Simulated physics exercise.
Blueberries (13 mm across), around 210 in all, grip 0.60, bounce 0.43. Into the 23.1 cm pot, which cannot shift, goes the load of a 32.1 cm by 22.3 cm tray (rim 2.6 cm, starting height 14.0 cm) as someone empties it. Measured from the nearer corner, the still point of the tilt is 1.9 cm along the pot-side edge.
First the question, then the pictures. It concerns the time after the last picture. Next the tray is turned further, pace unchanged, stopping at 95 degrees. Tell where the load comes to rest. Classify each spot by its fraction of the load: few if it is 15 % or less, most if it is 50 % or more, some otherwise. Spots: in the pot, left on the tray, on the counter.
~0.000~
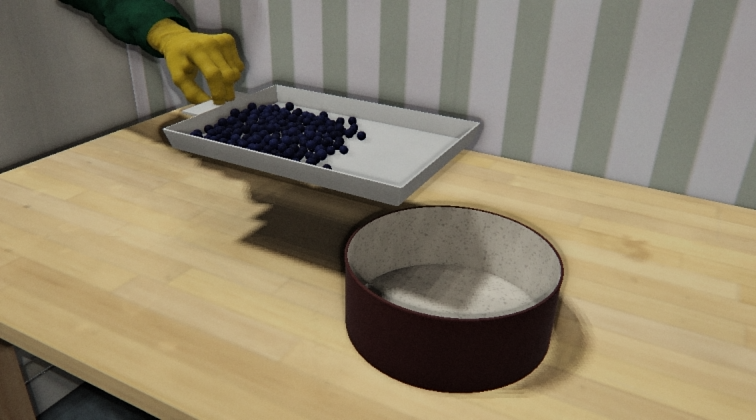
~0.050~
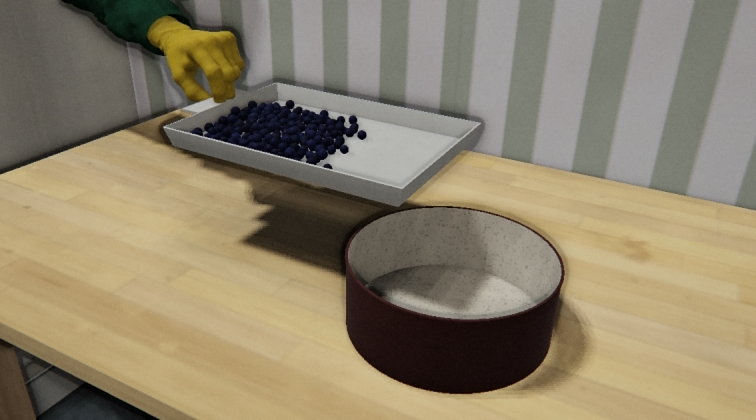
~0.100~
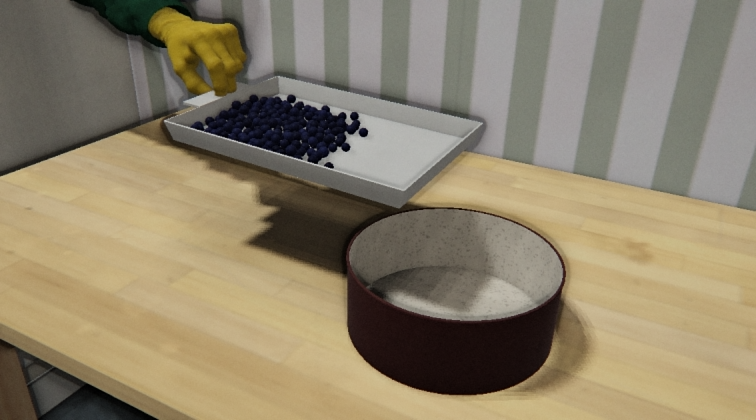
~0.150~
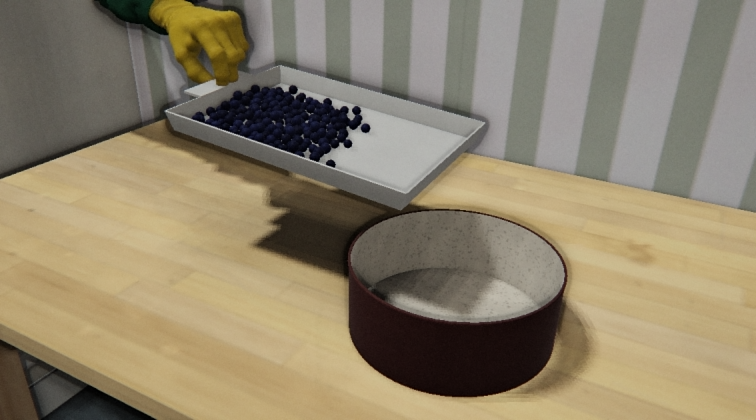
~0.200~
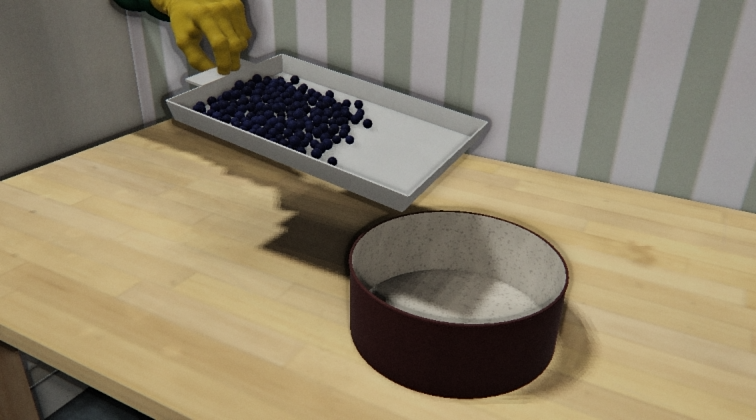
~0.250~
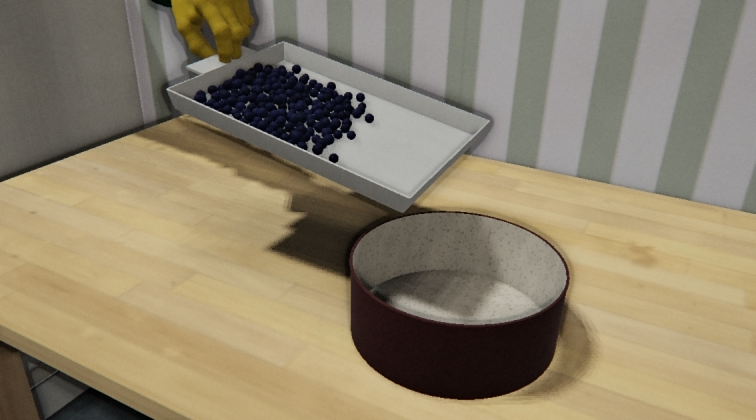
Pot: Most. Tray: Few. Counter: Few.
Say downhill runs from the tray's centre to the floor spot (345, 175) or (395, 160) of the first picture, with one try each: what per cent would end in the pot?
Around 80 % for the first direction, around 55 % for the second.
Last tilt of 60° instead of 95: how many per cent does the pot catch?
20 percent.
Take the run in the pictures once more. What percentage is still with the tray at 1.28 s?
Load share: Around 80%.
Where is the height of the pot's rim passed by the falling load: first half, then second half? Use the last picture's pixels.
Early: About (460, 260); late: About (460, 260).
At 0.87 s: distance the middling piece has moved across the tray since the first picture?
About 16 cm.
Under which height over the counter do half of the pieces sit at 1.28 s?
The halfway mark sits at about 20 cm.
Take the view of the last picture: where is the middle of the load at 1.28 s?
Around (429, 159).
Then, at 0.87 s, tilt 51 degrees; the tray holds 100 %, the pot 0 %.
After 1.28 s, tilt 77 degrees; the tray holds 80 %, the pot 15 %.
Then, at 1.78 s, tilt 95 degrees; the tray holds 10 %, the pot 85 %.
By 2.5 s all is still; pot 100 %, tray 0 %, counter 0 %.
